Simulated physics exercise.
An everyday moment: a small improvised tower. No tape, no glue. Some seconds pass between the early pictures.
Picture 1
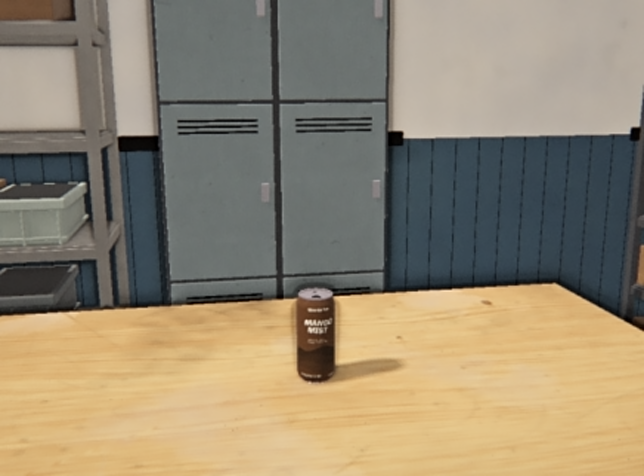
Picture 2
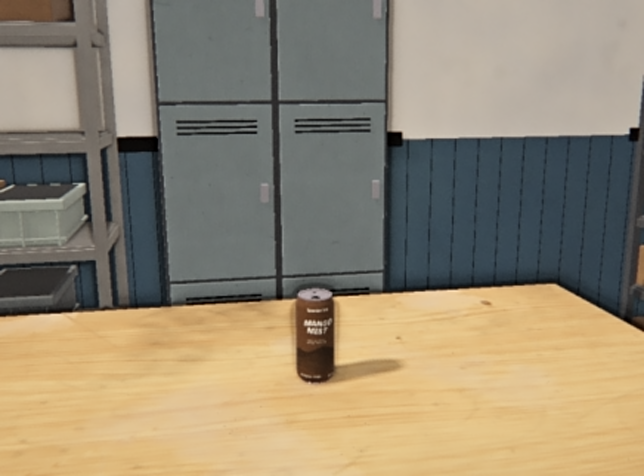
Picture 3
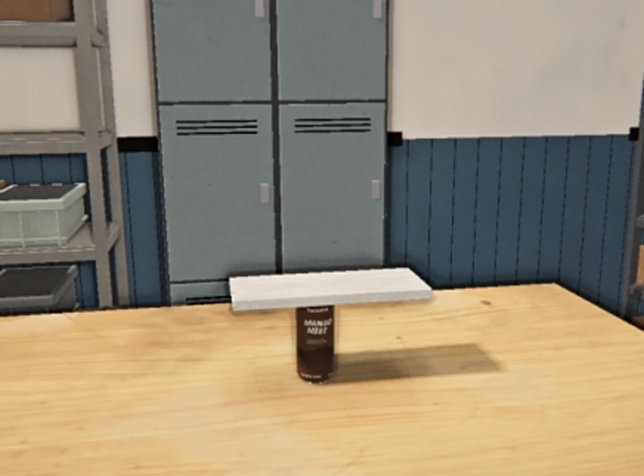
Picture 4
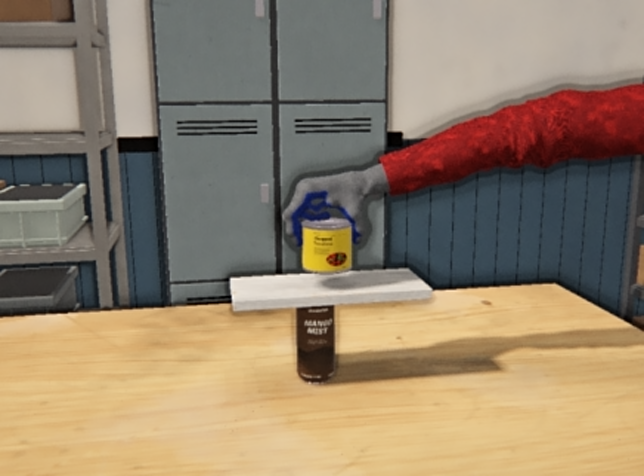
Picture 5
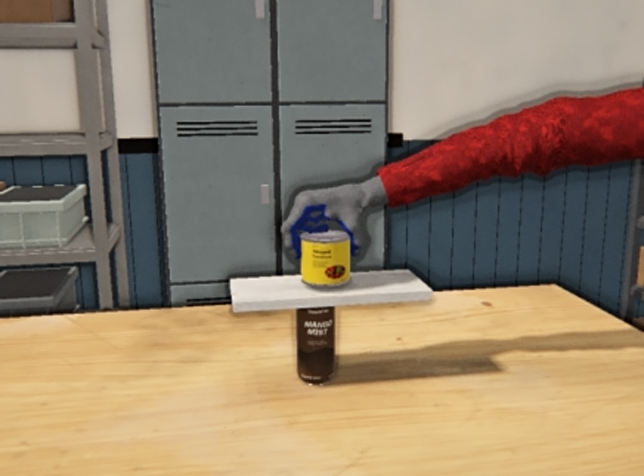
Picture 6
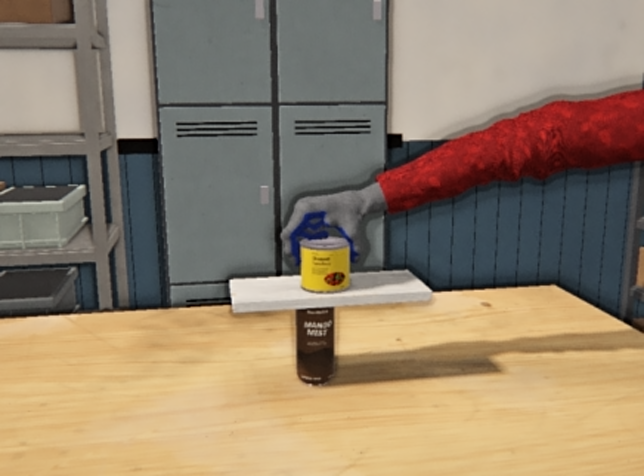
A red-sleeved arm with a grey hand reaches in from the right over a pale wooden table, seen from a still, slightly raised view facing grey-blue lockers, shelves at left and blue panelling. Before it appears, a brown can stands alone near the middle, then a white board lies across its top. The hand lowers a yellow tin onto the board, just right of the can's centre, and stays on it.
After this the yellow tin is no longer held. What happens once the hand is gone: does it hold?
Outcome: The stack stays up.
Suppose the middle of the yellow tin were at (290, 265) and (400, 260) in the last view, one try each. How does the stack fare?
First try: It stays up; second try: It gives way.
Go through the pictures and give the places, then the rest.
In the first picture, the last thing is not in view yet; brown can (316, 336).
In the second picture, the last thing is not in view yet; brown can (315, 336).
In the third picture, the last thing is not in view yet; brown can (315, 336).
The fourth picture shows on its way; yellow tin (327, 246); brown can (316, 336).
The fifth picture shows on its way; yellow tin (326, 258); brown can (316, 337).
The sixth picture shows in place under the hand; yellow tin (325, 265); brown can (315, 338).
Then, 0.40 s later than the last frame, all is still.
Then, 1.00 s later than the last frame, yellow tin resting near (325, 265).
When it is over, all 3 as before. End places, in pixels of the last picture, yellow tin near (325, 265). The stack keeps its balance.
